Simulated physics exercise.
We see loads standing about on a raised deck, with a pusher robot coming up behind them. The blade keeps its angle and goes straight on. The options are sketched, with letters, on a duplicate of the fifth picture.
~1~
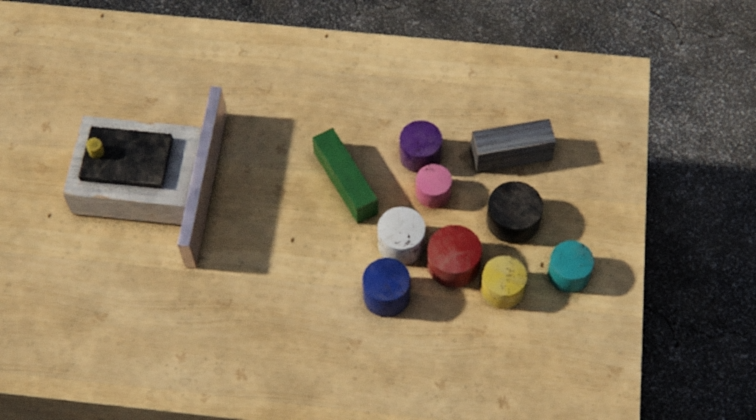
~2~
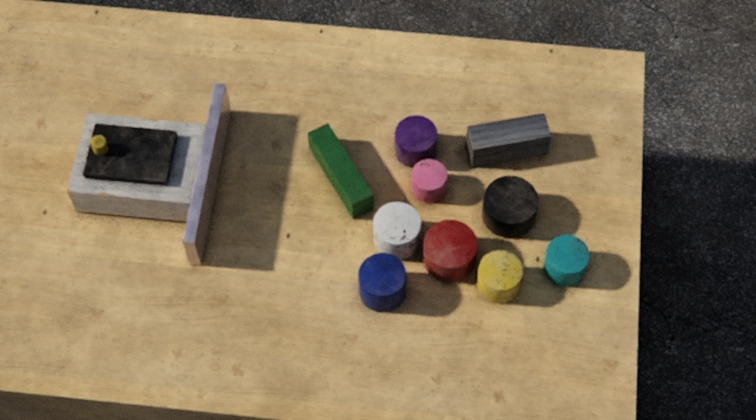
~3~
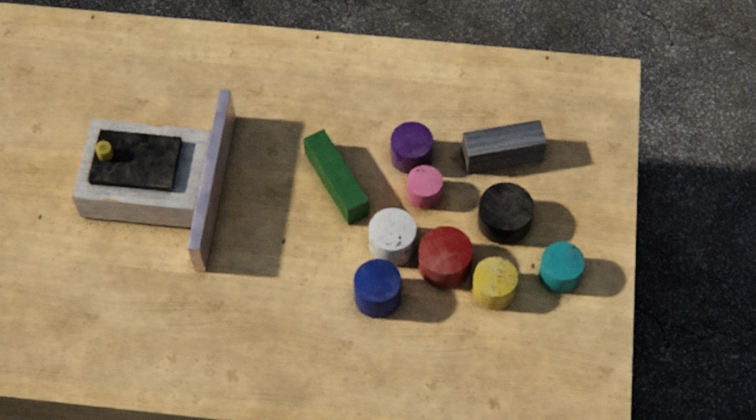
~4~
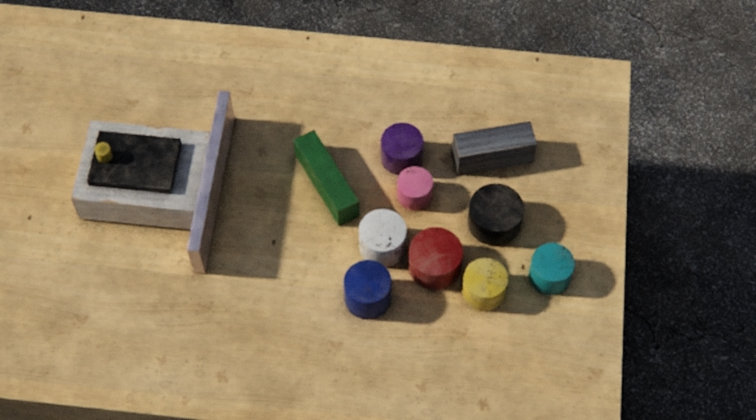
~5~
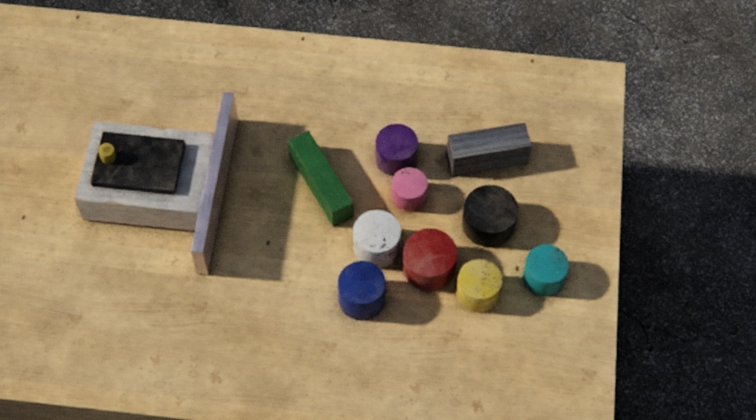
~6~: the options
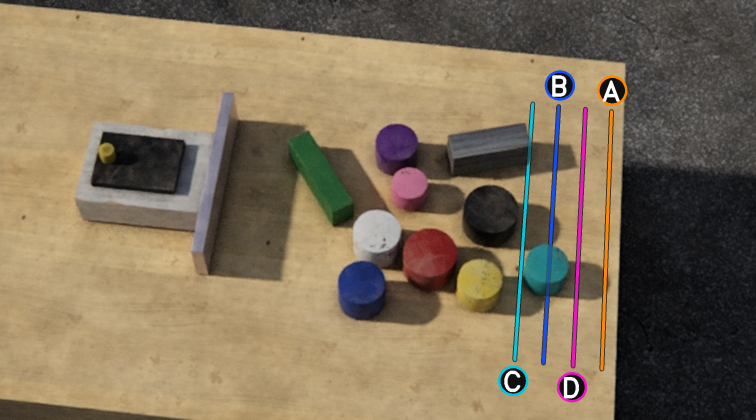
Pusher robot with a flat front plate creeping right across a wooden deck, narrowing the gap to motionless coloured canisters and bars.
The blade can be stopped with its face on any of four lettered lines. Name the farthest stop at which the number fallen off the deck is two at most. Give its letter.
Line B.
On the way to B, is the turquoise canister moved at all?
By then, yes.
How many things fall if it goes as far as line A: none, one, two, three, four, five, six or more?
By then, six or more.
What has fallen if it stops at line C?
The grey stick goes over.
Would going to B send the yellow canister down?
No.
On the marked copy, A at (607, 234); B at (551, 228); C at (524, 225); D at (580, 231).
Taking B. A third of the way, robot (265, 175); green bar (355, 183); turquoise canister (545, 270).
Two thirds of the way, robot (387, 187); grey stick (569, 149); turquoise canister (555, 271).
When it is over, robot (482, 197); grey stick over the edge; turquoise canister (614, 293); one fallen.
As for the rest, A drops seven; C is within the limit but short; D drops five.
